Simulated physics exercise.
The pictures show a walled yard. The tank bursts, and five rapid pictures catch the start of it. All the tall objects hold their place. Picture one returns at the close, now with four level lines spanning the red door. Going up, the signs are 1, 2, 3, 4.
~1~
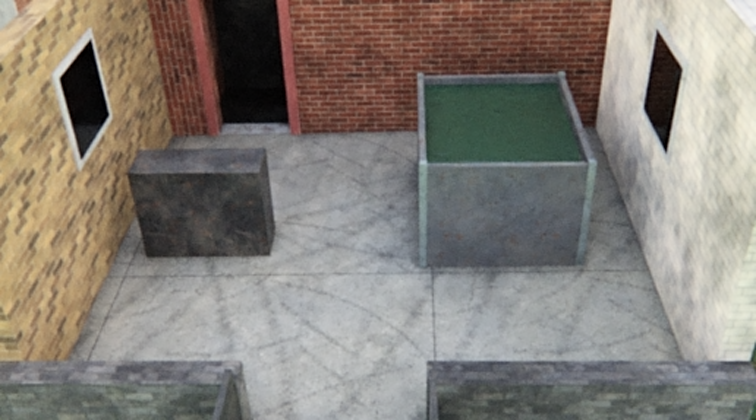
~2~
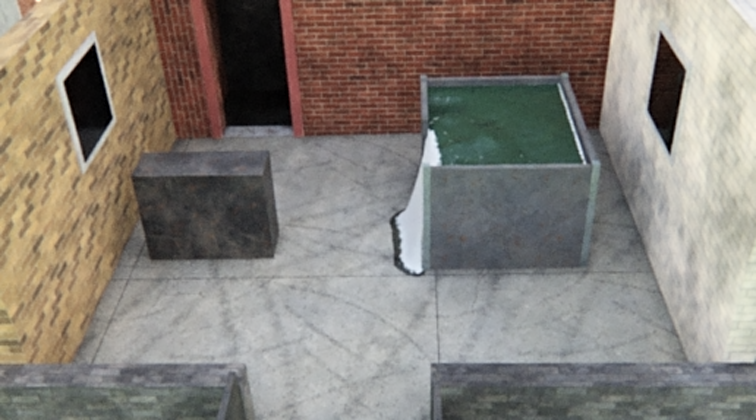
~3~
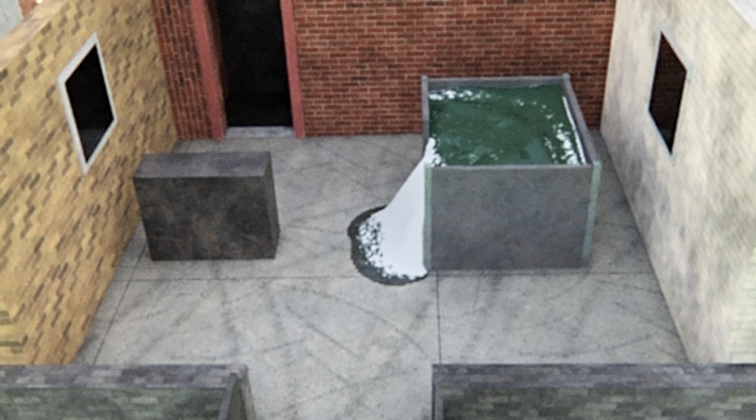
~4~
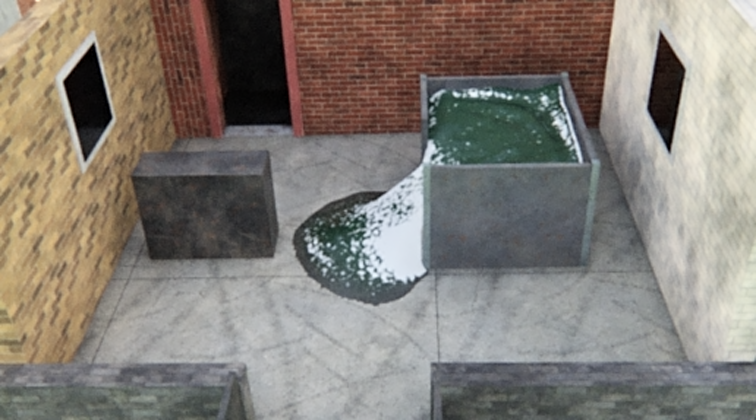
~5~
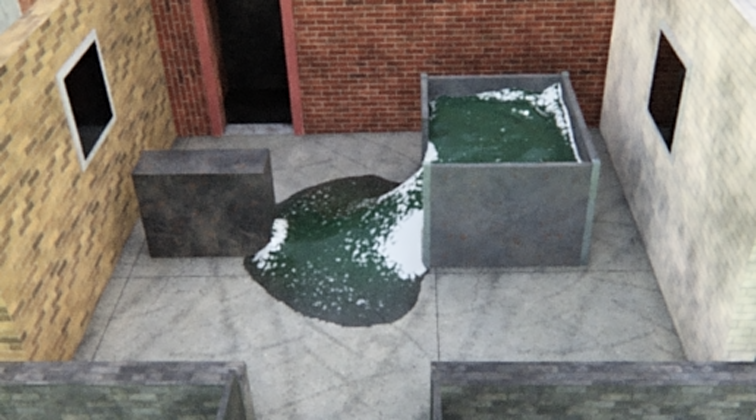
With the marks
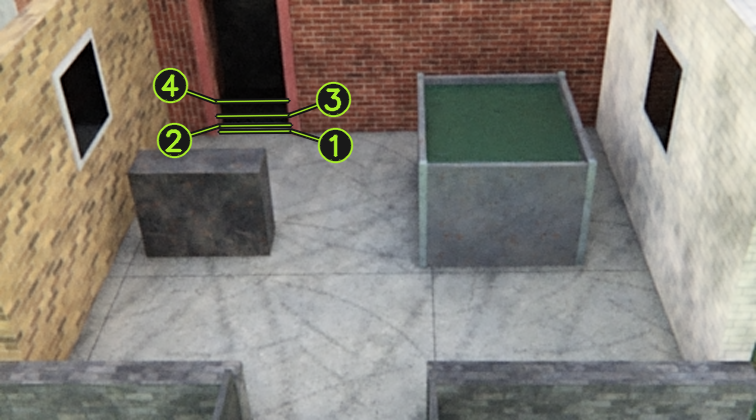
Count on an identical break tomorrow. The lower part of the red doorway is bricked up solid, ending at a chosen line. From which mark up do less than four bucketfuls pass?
That is height 3.
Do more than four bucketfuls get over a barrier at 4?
No, not at all.
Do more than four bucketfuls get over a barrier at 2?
Yes.
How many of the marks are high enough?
Two.
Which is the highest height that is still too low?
2.
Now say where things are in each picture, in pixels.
Water in the tank at rest, its middle at (498, 123); foot of the red doorway at (255, 134); open gate at (333, 356).
Water covers 1 % of the ground and shows as far out as (412, 267).
Water covers 4 % of the ground and shows as far out as (355, 227).
Water covers 9 % of the ground and shows as far out as (302, 233).
Water covers 16 % of the ground and shows as far out as (265, 260).
On the marked copy, 1 at (255, 131); 2 at (254, 125); 3 at (253, 115); 4 at (251, 101); from the bottom up 1, 2, 3, 4.
If 1 is chosen, dozens of bucketfuls pour in.
If 2 is chosen, about 13 bucketfuls get in.
If 3 is chosen, a splash gets over, under a bucket.
If 4 is chosen, nothing gets over.
